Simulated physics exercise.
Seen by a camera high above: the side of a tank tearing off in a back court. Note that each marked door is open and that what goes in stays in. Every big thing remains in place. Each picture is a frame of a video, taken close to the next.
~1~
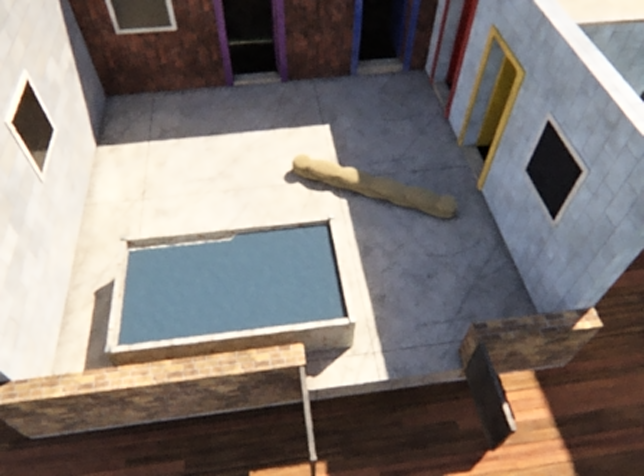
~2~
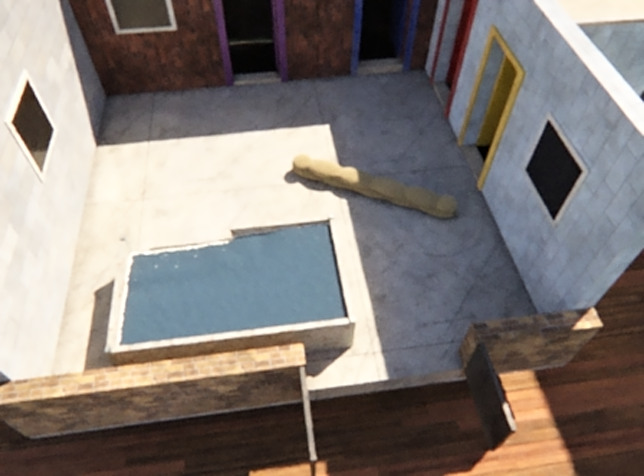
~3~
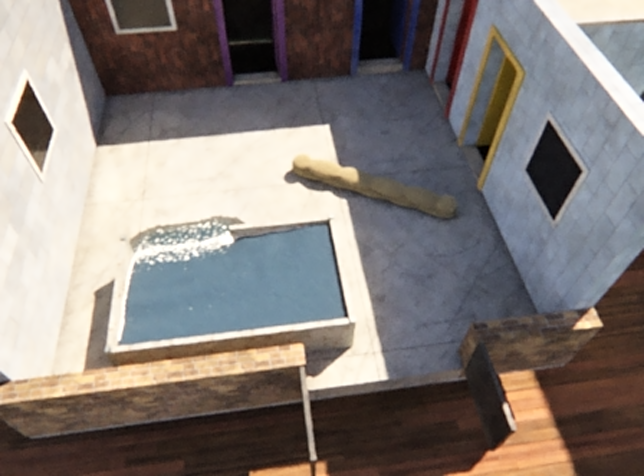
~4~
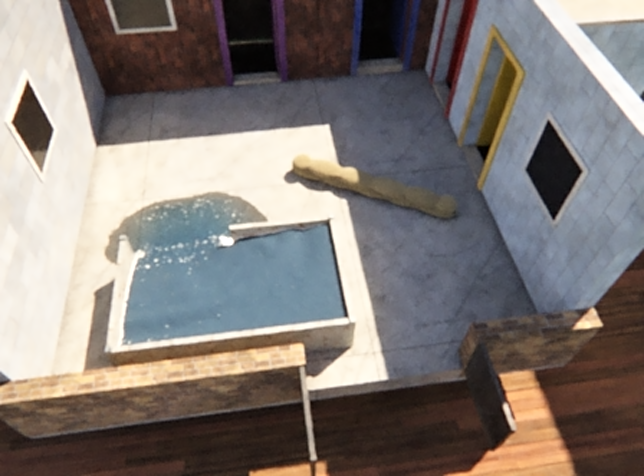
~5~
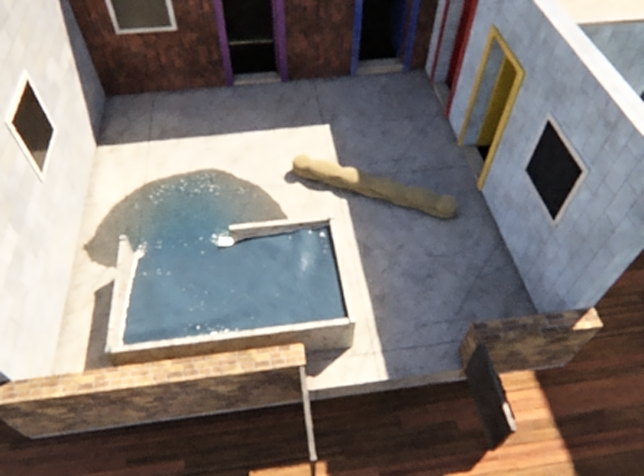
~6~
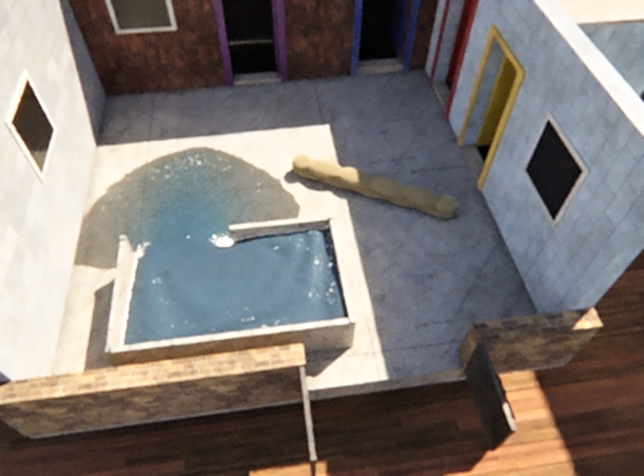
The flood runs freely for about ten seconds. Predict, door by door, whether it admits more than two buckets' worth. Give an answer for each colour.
In the end purple door: Beyond two buckets; blue door: Not beyond two buckets; red door: Beyond two buckets; yellow door: Beyond two buckets.
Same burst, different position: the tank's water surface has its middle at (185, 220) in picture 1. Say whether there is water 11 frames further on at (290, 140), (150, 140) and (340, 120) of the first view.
The first spot ends up left untouched, the second sodden and the third left untouched.
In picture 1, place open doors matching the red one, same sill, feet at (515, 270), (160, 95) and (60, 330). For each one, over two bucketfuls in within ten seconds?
First stays short of it, second crosses the line, third stays short of it.
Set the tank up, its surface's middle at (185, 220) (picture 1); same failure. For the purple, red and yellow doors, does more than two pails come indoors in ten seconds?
As I see it, purple gets swamped, red gets swamped, and yellow gets swamped.
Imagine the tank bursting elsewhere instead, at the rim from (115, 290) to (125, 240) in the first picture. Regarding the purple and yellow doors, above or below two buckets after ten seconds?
In brief, the purple one stops short; the yellow one stops short.
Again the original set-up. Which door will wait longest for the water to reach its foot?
That would be the yellow one.
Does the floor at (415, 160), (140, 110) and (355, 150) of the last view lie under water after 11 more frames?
Result, in that order: Not wetted / wetted / not wetted.
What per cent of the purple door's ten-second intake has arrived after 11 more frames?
It works out at roughly 10 percent of the ten-second total.
A moment on, water covers 35 % of the floor; the purple door not reached, the blue door not reached, the red door not reached, the yellow door not reached.
Next, water covers 40 % of the floor; the purple door under two buckets in, the blue door not reached, the red door not reached, the yellow door not reached.
Then, water covers 45 % of the floor; the purple door over two buckets in, the blue door wet at the sill, nothing in, the red door not reached, the yellow door not reached.
Later, water covers 65 % of the floor; the purple door over two buckets in, the blue door wet at the sill, nothing in, the red door over two buckets in, the yellow door wet at the sill, nothing in.
In the end, water covers 85 % of the floor; the purple door over two buckets in, the blue door wet at the sill, nothing in, the red door far over two buckets in, the yellow door over two buckets in.
